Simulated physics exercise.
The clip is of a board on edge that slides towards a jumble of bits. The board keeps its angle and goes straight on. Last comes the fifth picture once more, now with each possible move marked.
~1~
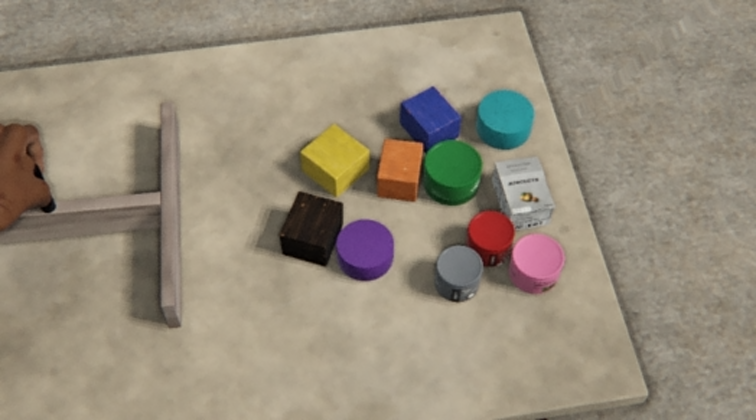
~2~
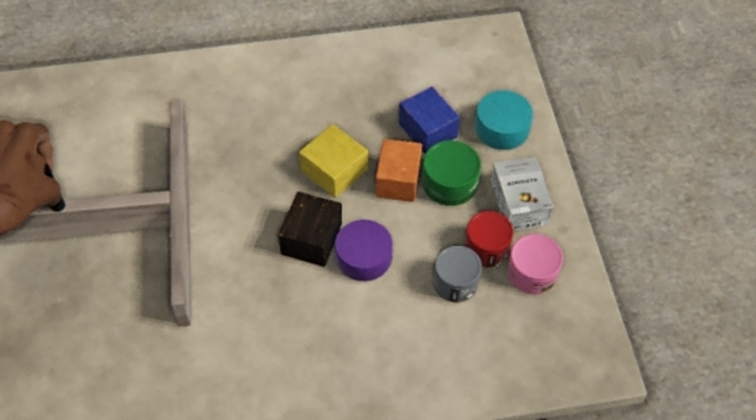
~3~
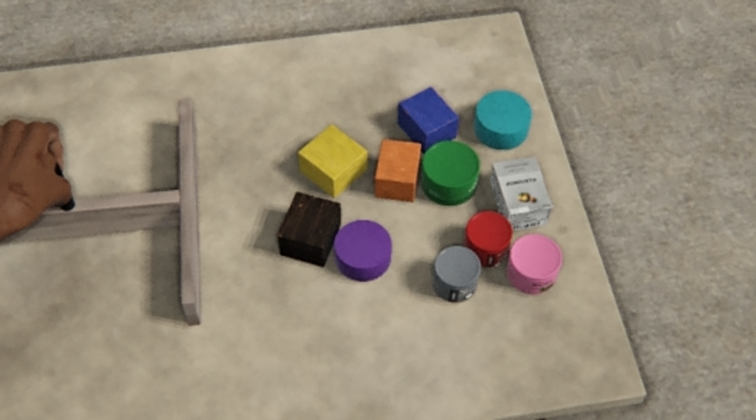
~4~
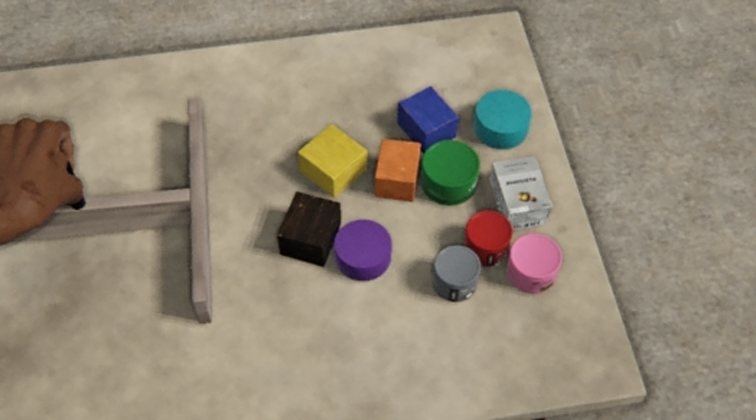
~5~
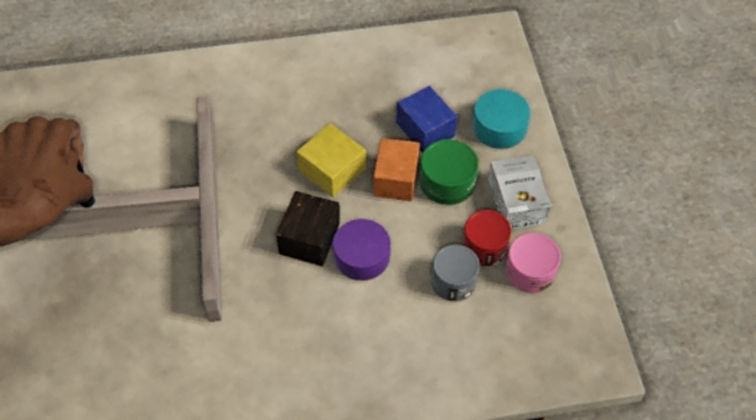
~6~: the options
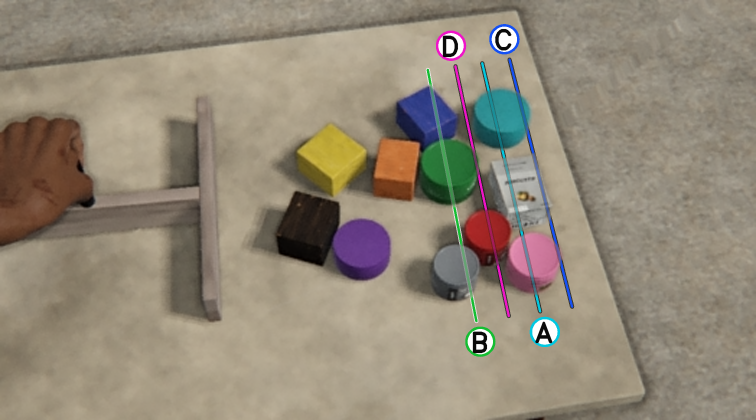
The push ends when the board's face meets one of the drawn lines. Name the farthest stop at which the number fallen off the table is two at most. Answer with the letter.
At D, and not beyond.
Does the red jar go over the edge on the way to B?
No.
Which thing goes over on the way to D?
The white packet.
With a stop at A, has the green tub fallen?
Yes.
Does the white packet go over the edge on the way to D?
Yes.
On the marked copy, A at (509, 177); B at (450, 185); C at (538, 173); D at (480, 181).
Following D. Soon after the start, board (305, 178); purple pot (393, 248); yellow block (345, 159).
Later, board (404, 165); white packet (561, 210); green tub (513, 185).
In the end, board (478, 155); white packet over the edge; turquoise pot (542, 103); one fallen.
As for the rest, A drops five; B is within the limit but short; C drops six.
